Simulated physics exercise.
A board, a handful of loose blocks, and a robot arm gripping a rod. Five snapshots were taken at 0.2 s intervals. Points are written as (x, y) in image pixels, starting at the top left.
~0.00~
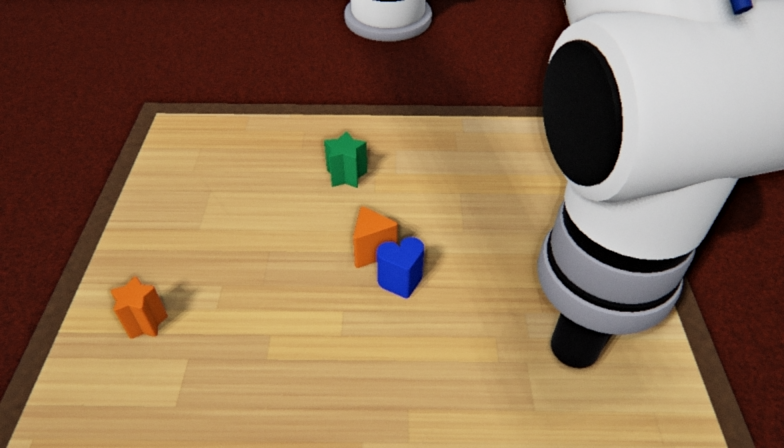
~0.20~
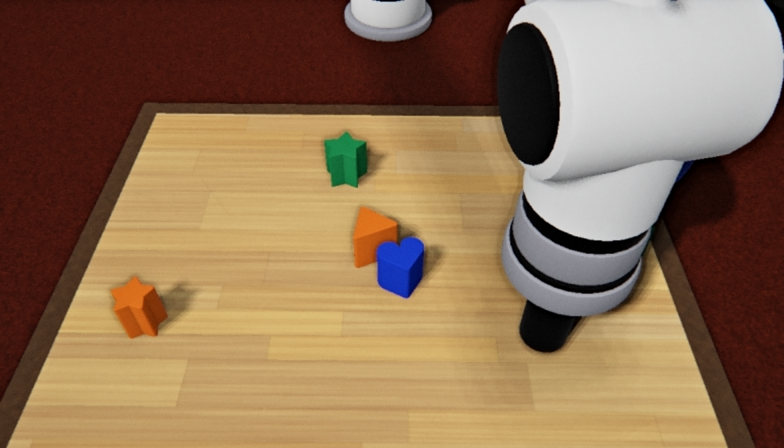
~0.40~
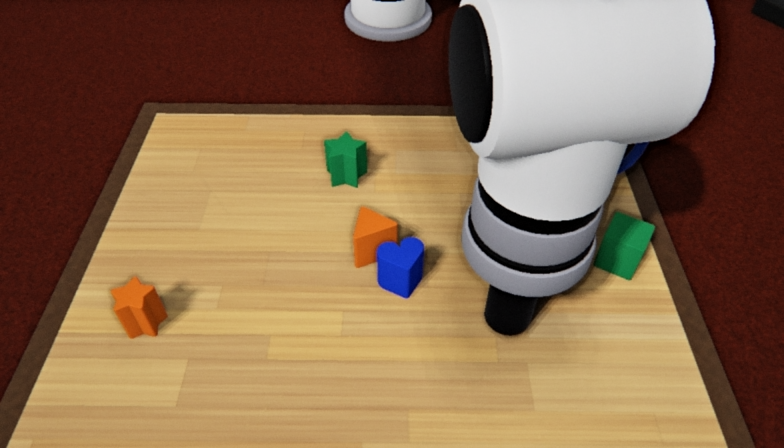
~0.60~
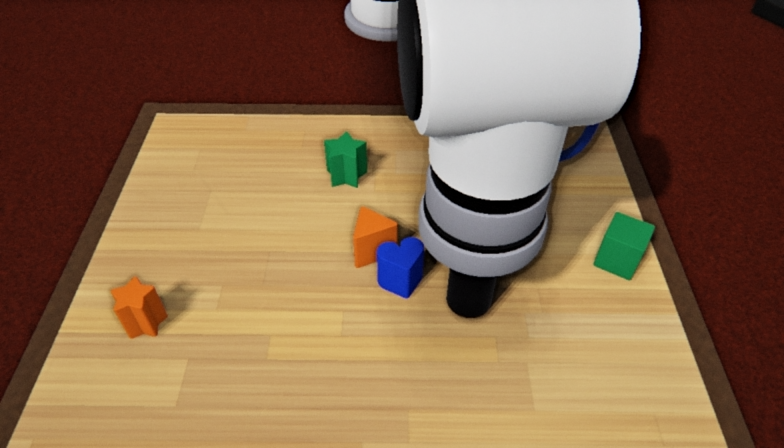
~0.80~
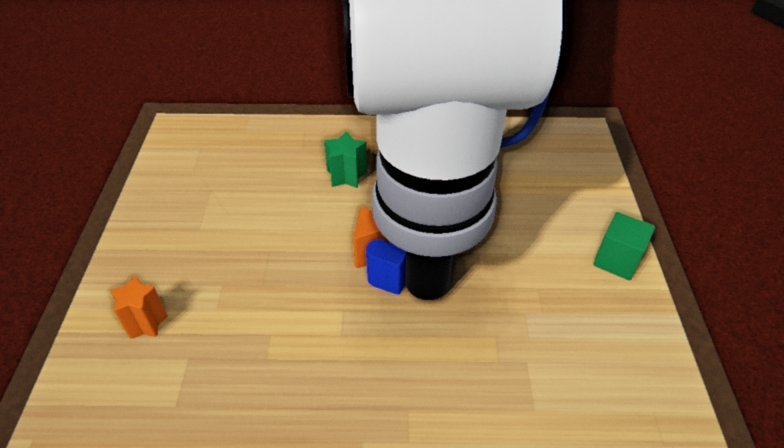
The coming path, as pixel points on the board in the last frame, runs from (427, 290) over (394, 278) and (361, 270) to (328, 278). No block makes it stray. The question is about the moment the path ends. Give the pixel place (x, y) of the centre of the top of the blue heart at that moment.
It should be at about (307, 222).
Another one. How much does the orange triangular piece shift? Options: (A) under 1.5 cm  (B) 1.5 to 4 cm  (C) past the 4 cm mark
The one that fits is B, 1.5 to 4 cm.
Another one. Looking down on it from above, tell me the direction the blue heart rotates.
Its rotation is clockwise.
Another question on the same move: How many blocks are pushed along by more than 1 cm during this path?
Two blocks move.
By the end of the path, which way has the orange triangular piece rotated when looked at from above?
Seen from overhead, it turns clockwise.
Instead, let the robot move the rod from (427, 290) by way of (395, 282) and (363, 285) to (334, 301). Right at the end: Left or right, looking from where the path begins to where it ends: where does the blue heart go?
Slides right.
On the path given first. Halfway along, rod (376, 266); orange triangular piece (351, 206), turned 25° clockwise; blue heart (340, 230).
At the end, rod (327, 271); orange triangular piece (349, 205), turned 35° clockwise; blue heart (307, 222), turned 25° clockwise.
